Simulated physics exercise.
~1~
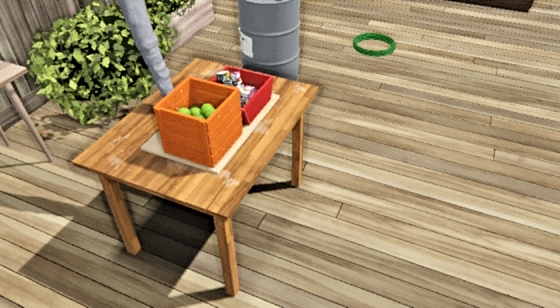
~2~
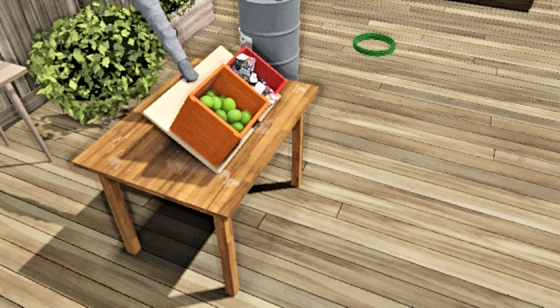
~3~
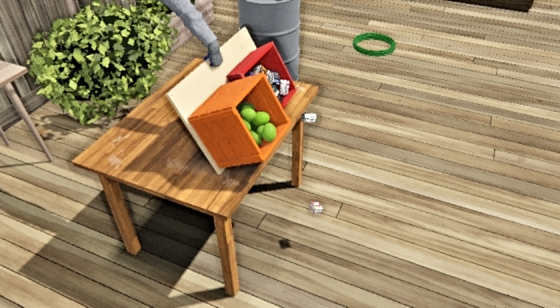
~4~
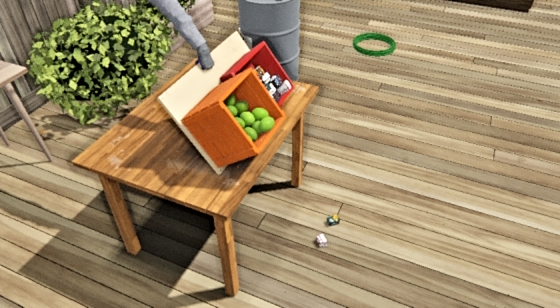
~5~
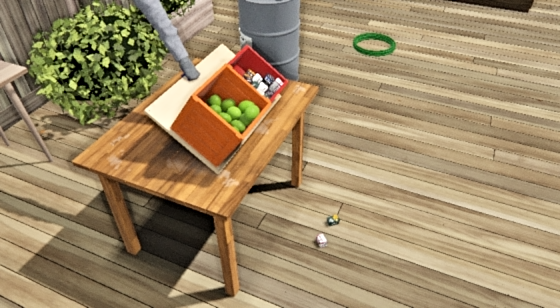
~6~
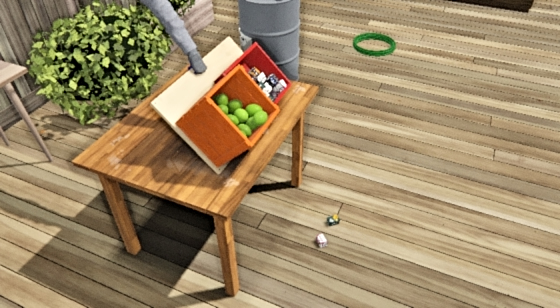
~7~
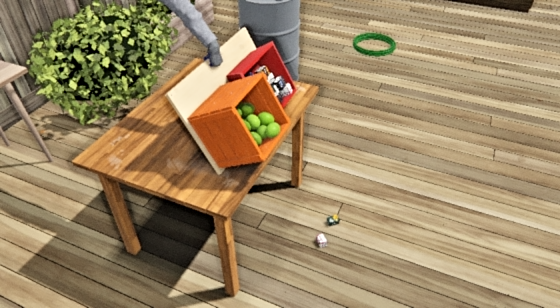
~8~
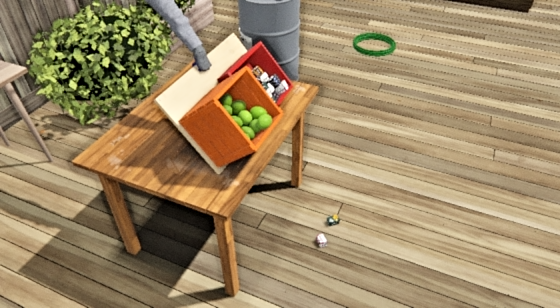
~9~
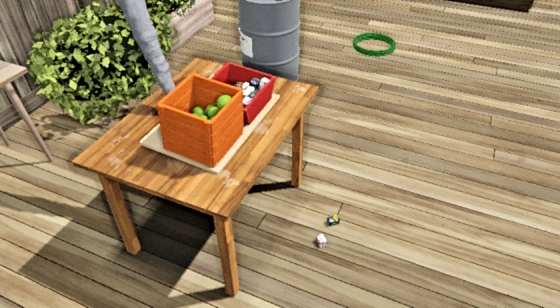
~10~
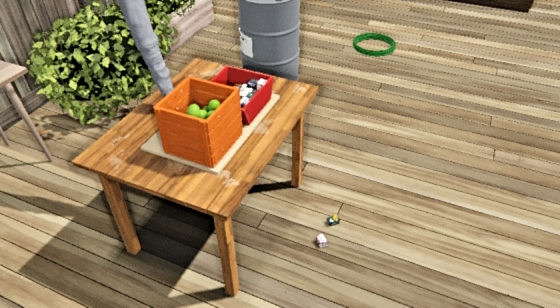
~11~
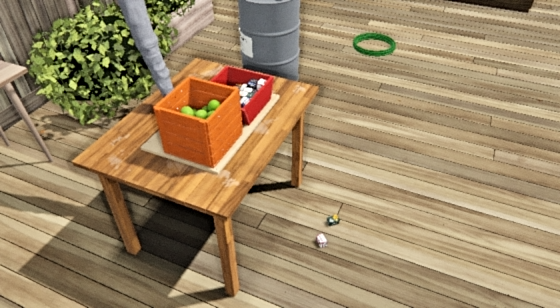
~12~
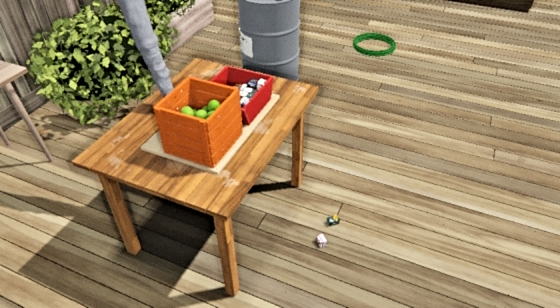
The clip shows a grey arm tilting a board with a red tray of small cartons and an orange tray of limes on a wooden table, spilling two cartons onto the deck, then partly lowering and raising it again before setting it flat, with the limes still inside.
